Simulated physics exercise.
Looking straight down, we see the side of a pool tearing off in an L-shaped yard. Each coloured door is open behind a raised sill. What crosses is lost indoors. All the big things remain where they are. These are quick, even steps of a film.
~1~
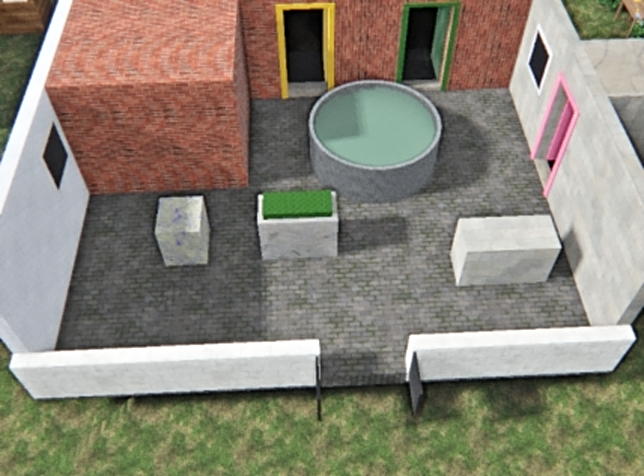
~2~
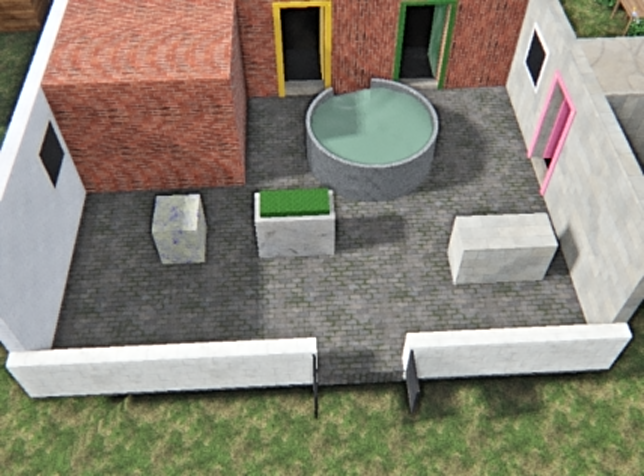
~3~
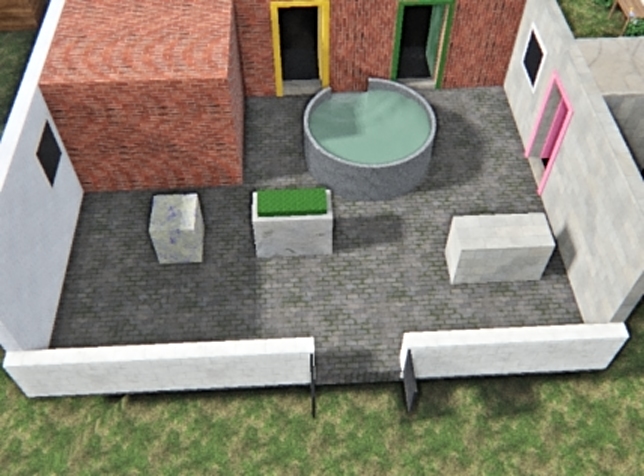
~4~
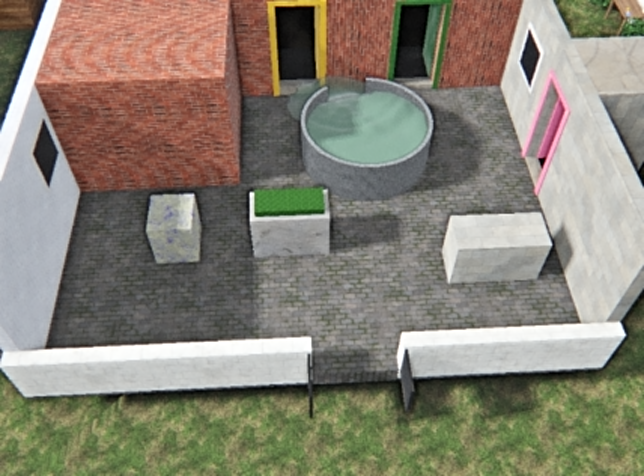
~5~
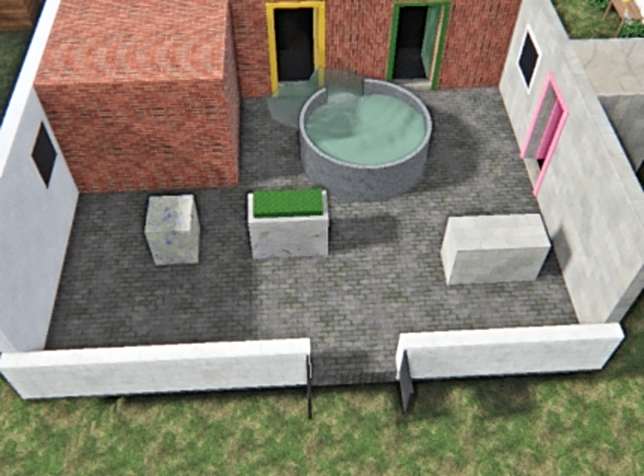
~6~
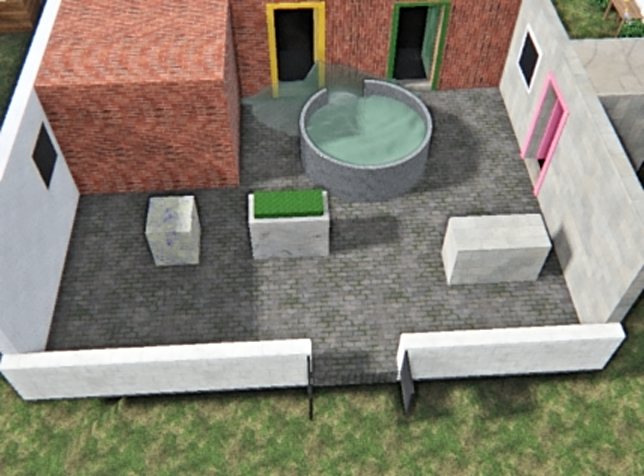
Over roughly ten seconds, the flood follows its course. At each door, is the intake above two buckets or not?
My prediction: The yellow door will be deluged. The green door will not go over two buckets. The pink door will be deluged.
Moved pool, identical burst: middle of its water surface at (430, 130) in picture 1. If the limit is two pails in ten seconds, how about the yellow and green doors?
Result - yellow door undershoots, green door overshoots.
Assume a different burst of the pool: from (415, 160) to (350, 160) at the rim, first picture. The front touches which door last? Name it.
It would be the door marked yellow.
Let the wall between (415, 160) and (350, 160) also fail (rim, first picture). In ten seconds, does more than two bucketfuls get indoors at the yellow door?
I reckon yellow sits short of it.
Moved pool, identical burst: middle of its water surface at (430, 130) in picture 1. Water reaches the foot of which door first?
That would be the door marked green, I say.
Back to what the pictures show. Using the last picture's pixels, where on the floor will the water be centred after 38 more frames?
Somewhere around (362, 182) in the last view.
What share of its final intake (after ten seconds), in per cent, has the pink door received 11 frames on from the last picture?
My estimate is close to 0 per cent.
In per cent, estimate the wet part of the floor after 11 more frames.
My estimate is close to 30 per cent.
A moment on, water covers 15 % of the floor; the yellow door over two buckets in, the green door under two buckets in, the pink door not reached.
Next, water covers 30 % of the floor; the yellow door far over two buckets in, the green door under two buckets in, the pink door wet at the sill, nothing in.
Then, water covers 50 % of the floor; the yellow door far over two buckets in, the green door under two buckets in, the pink door under two buckets in.
Later, water covers 70 % of the floor; the yellow door far over two buckets in, the green door under two buckets in, the pink door over two buckets in.
In the end, water covers 95 % of the floor; the yellow door far over two buckets in, the green door under two buckets in, the pink door over two buckets in.
